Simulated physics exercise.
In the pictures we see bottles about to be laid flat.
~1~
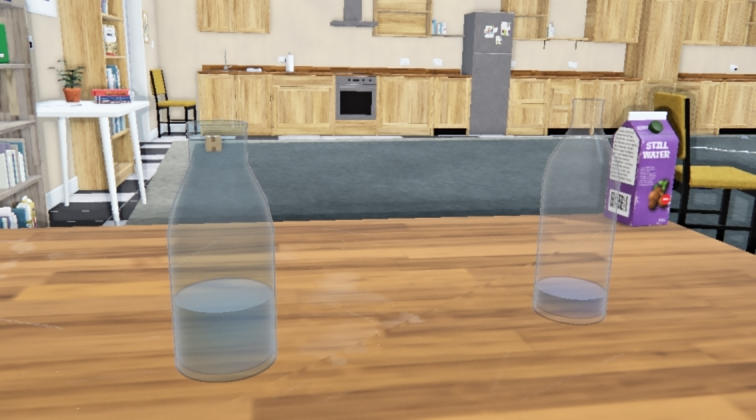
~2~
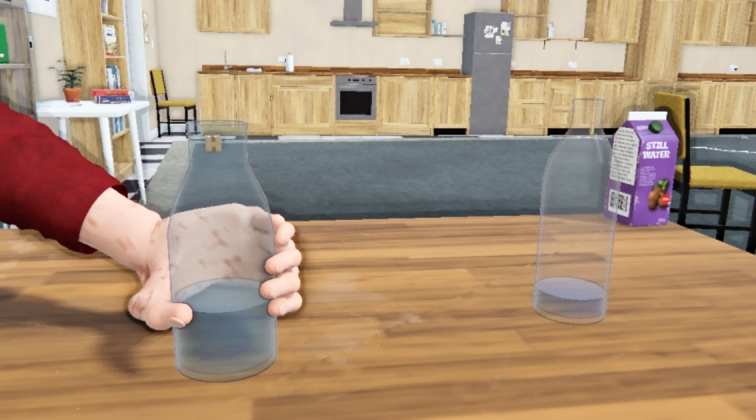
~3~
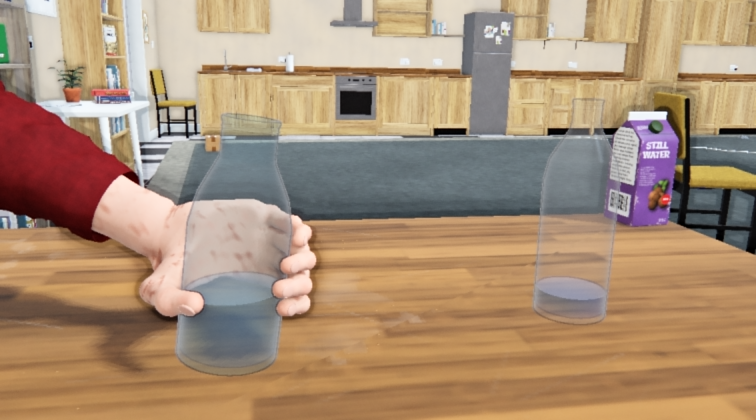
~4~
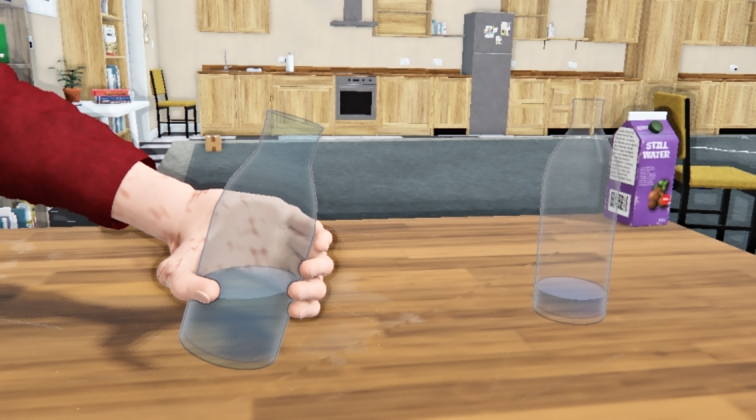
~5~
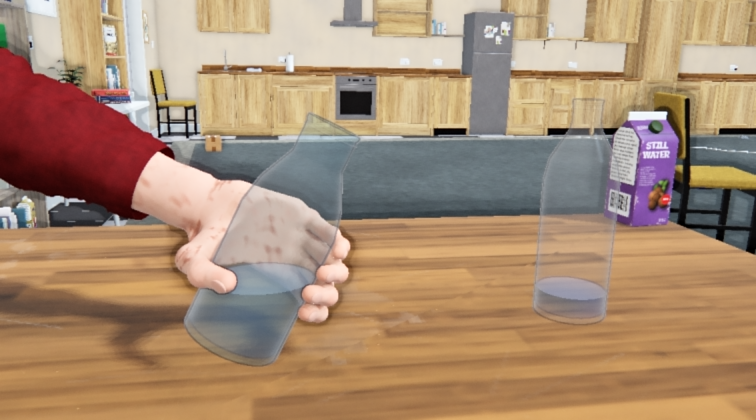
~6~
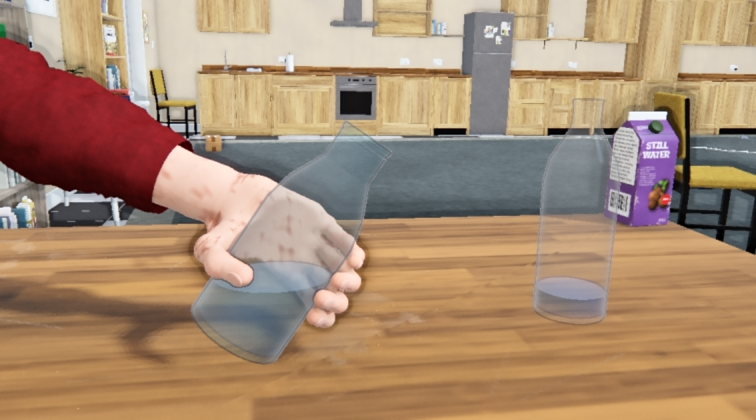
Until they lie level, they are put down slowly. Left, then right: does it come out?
The left bottle leaks; the right bottle keeps it in.
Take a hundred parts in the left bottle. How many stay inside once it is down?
60 %, roughly.
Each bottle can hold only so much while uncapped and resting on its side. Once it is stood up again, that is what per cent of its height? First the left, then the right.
Roughly 16 % and 24 %.
A moment on, the left bottle is nearly down; left bottle, all still inside.
Further on, the left bottle lies flat; left bottle, a puddle at its mouth.
When it is over, both lie flat; left bottle, a puddle at its mouth; right bottle, all still inside.
